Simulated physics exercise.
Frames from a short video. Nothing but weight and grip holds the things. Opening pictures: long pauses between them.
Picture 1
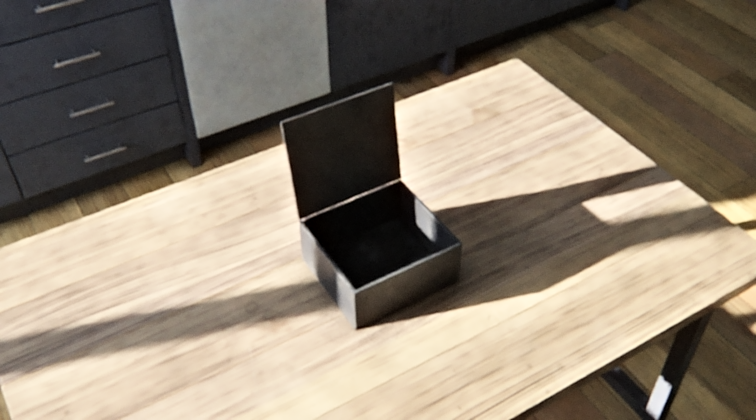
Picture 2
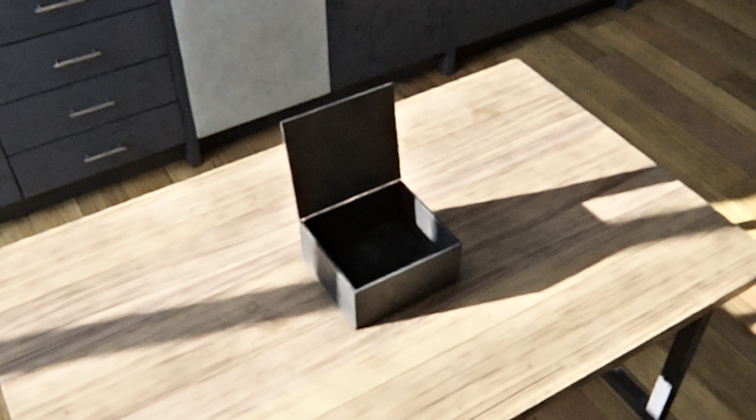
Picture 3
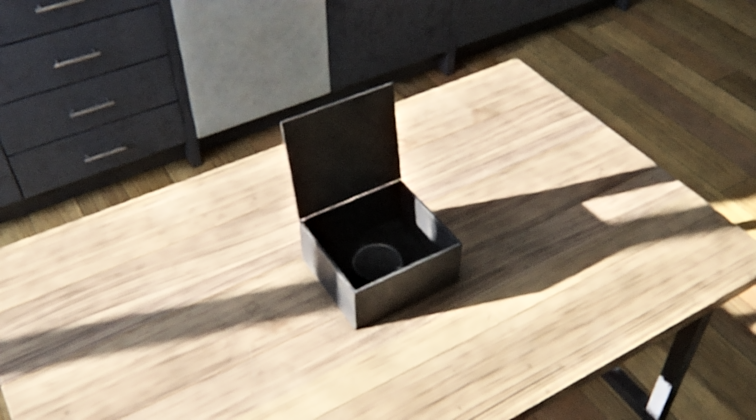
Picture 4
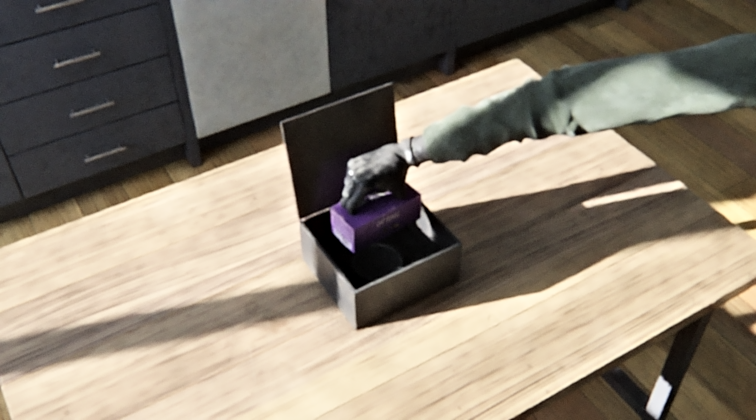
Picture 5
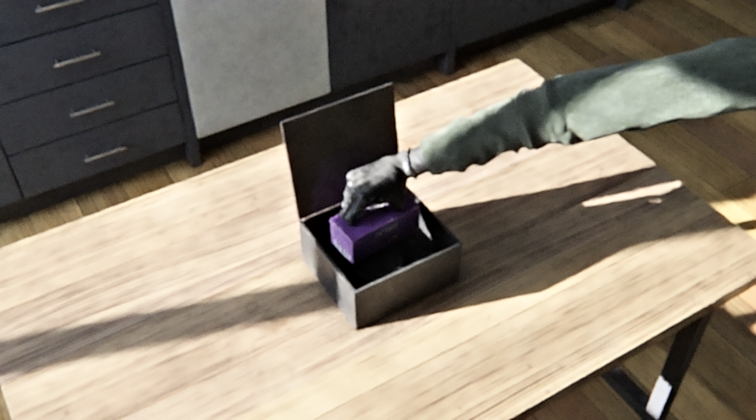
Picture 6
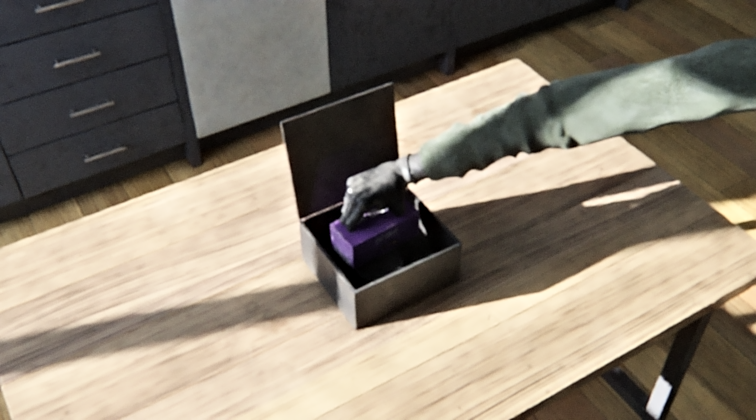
An arm in a loose grey-green sleeve, its hand dark, reaches in from the right over a pale wooden table, seen from above in a sunlit room with dark drawers behind. An open black box with a raised lid sits mid-table, first looking empty, then showing a dark round object inside. The hand lowers a purple carton slightly into the box, still gripping it, while the camera stays still.
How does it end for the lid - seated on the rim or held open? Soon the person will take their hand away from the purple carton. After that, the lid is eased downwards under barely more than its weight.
For the lid it ends seated on the rim.
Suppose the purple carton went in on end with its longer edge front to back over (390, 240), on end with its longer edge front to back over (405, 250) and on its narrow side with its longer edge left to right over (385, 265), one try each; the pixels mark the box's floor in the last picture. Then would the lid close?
In the first case the lid stays propped open; in the second it stays propped open; in the third it comes down fully.
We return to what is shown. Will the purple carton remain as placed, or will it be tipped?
Well, the purple carton ends up skewed.
Then, 1.30 s on from there, lid 84° above the rim; purple carton on its side near (360, 233).
Then, 1.80 s on from there, lid 33° above the rim; purple carton on its side near (360, 233).
In the end, lid shut; toppled in the box, purple carton; black tub unmoved. At the end, from the last picture's camera, purple carton near (360, 233).
